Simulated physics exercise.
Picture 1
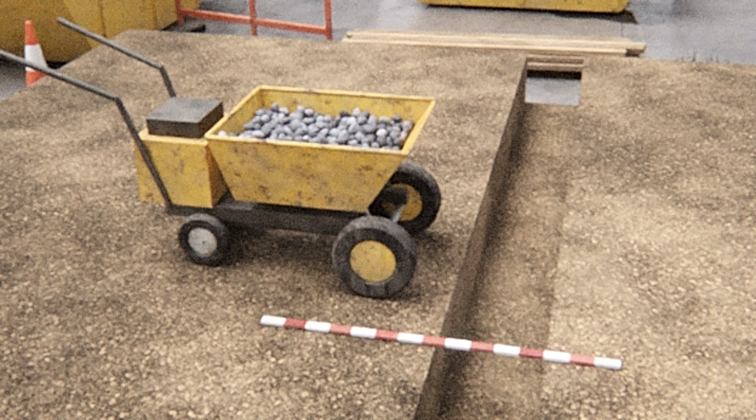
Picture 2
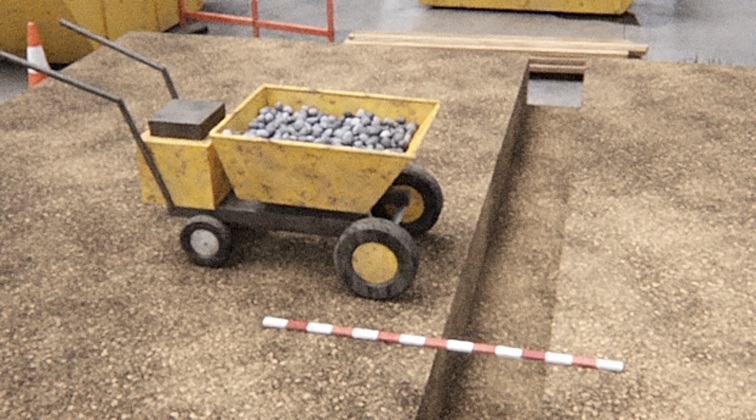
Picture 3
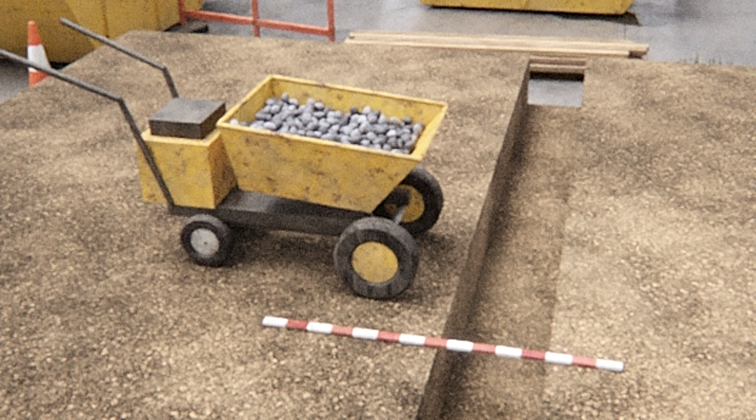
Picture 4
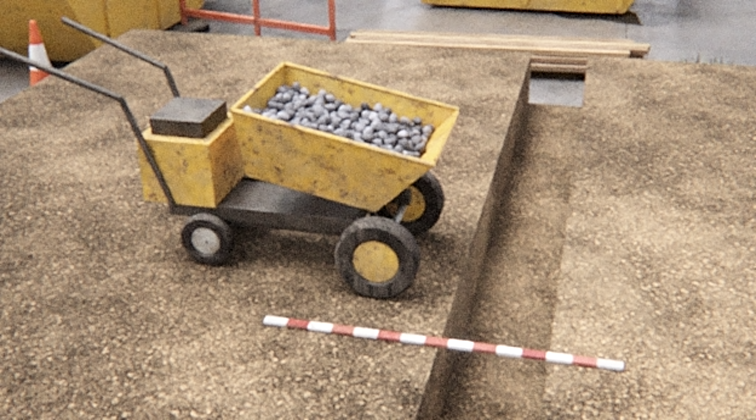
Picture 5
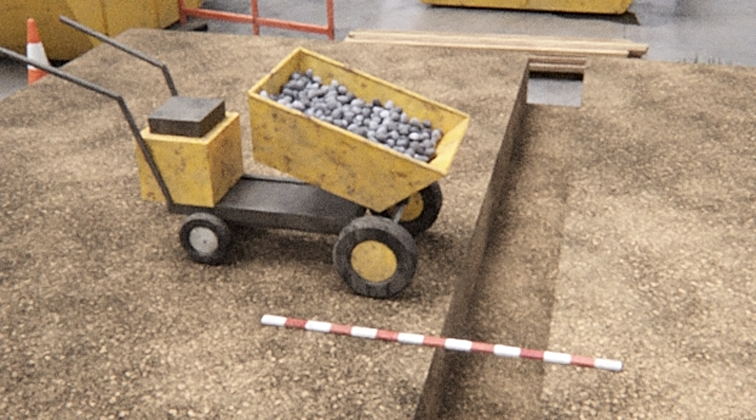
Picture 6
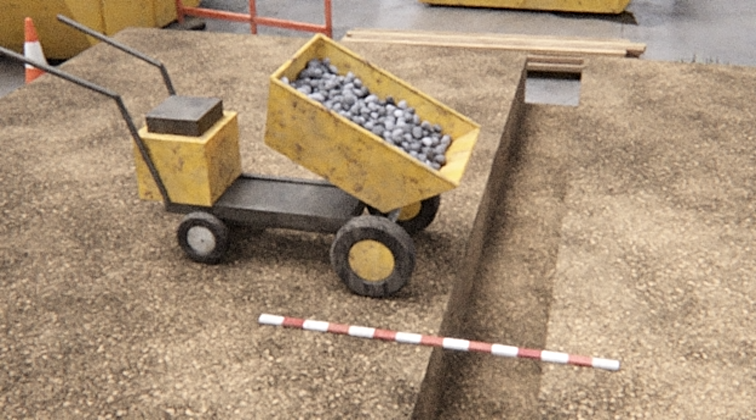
In the video, a yellow powered barrow loaded with rounded grey stones stands beside a trench on gravelly ground, and its tray gradually tilts, the left end rising and the right end lowering toward the trench while the wheels stay in place.
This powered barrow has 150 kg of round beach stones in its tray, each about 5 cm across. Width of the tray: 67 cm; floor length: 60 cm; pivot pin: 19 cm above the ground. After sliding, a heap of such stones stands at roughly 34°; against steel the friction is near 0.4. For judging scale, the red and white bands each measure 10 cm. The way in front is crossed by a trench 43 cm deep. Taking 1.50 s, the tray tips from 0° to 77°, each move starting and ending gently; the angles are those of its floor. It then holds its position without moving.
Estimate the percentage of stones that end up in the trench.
Roughly 65 per cent.
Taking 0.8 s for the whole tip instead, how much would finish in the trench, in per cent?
Around 55 per cent would end in the trench.
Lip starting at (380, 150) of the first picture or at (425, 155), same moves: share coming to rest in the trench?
Around 95% for the first place and 45% for the second.
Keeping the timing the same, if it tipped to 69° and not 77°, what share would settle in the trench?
It would be near 70 per cent.
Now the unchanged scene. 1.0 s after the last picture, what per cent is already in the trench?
I'd put it near 35 per cent.
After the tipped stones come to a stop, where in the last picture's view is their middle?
Near (534, 337).
Then, 0.5 s after the last picture the floor is at 65°, 99 % in the tray, 1 % in the trench; the foremost stones are at (520, 230).
Then, 1.0 s after the last picture the floor is at 77°, 37 % in the tray, 37 % in the trench, 26 % past the trench; the foremost stones are at (672, 303).
Then, 1.4 s after the last picture the floor is at 77°, 11 % in the tray, 55 % in the trench, 35 % past the trench; the foremost stones are past the picture's edge.
Then, 3.3 s after the last picture the floor is at 77°, 0 % in the tray, 65 % in the trench, 35 % past the trench; the foremost stones are past the picture's edge.
